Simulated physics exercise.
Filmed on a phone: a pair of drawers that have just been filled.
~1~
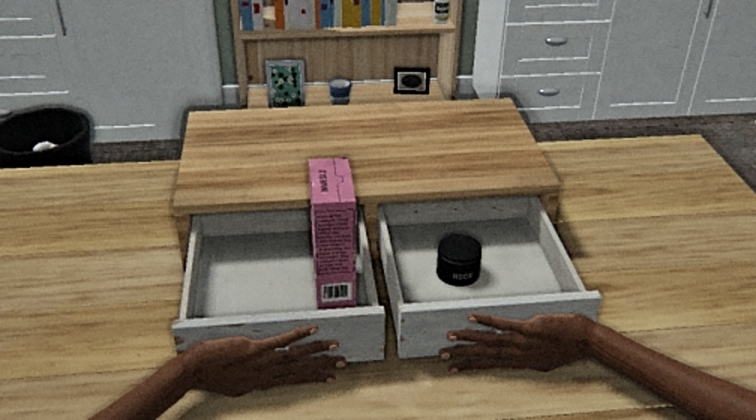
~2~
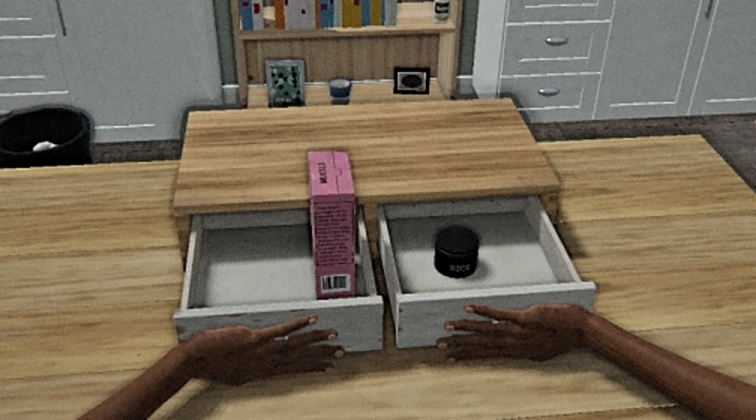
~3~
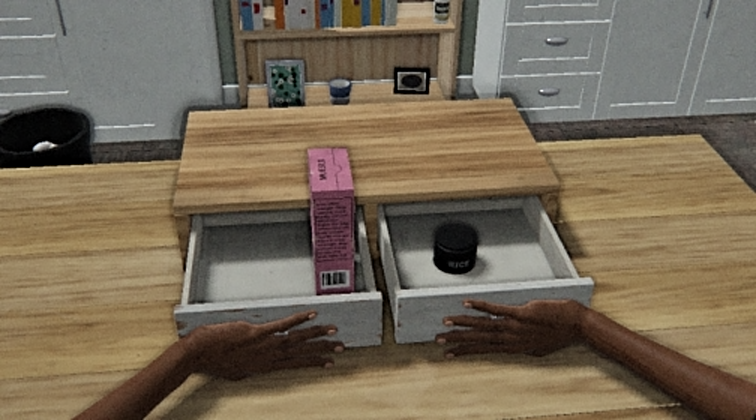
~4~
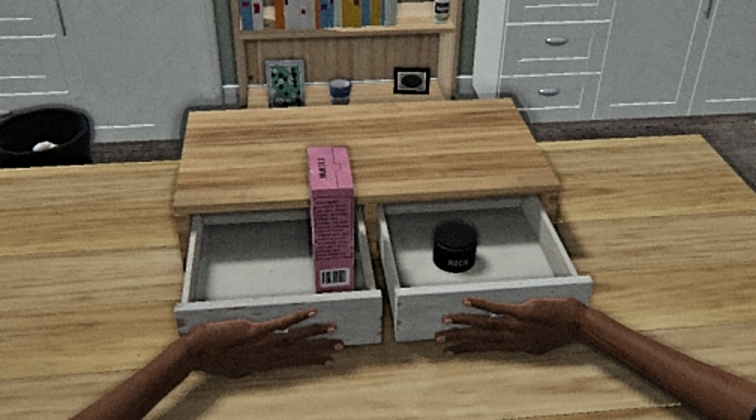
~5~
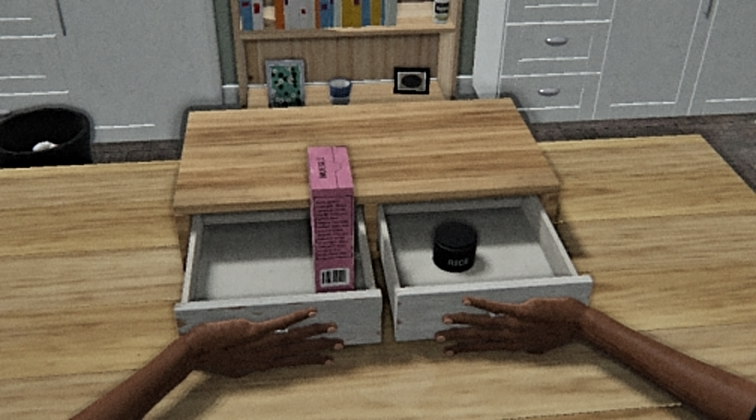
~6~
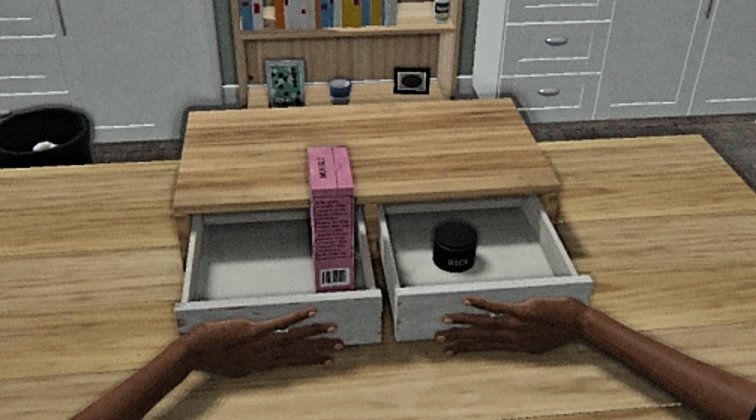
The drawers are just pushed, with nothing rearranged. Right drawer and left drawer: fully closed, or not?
The right drawer sinks fully in; the left drawer gets caught.
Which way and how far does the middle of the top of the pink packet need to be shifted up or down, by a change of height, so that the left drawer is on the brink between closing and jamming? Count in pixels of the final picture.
It is roughly 68 pixels, and the shift goes down.
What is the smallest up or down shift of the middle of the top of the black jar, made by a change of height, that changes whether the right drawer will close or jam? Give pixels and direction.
Move it up by about 16 pixels.
Then, 0.44 s later than the last frame, right drawer about half in; left drawer about half in.
When it is over, the right drawer closes; the left drawer jams.
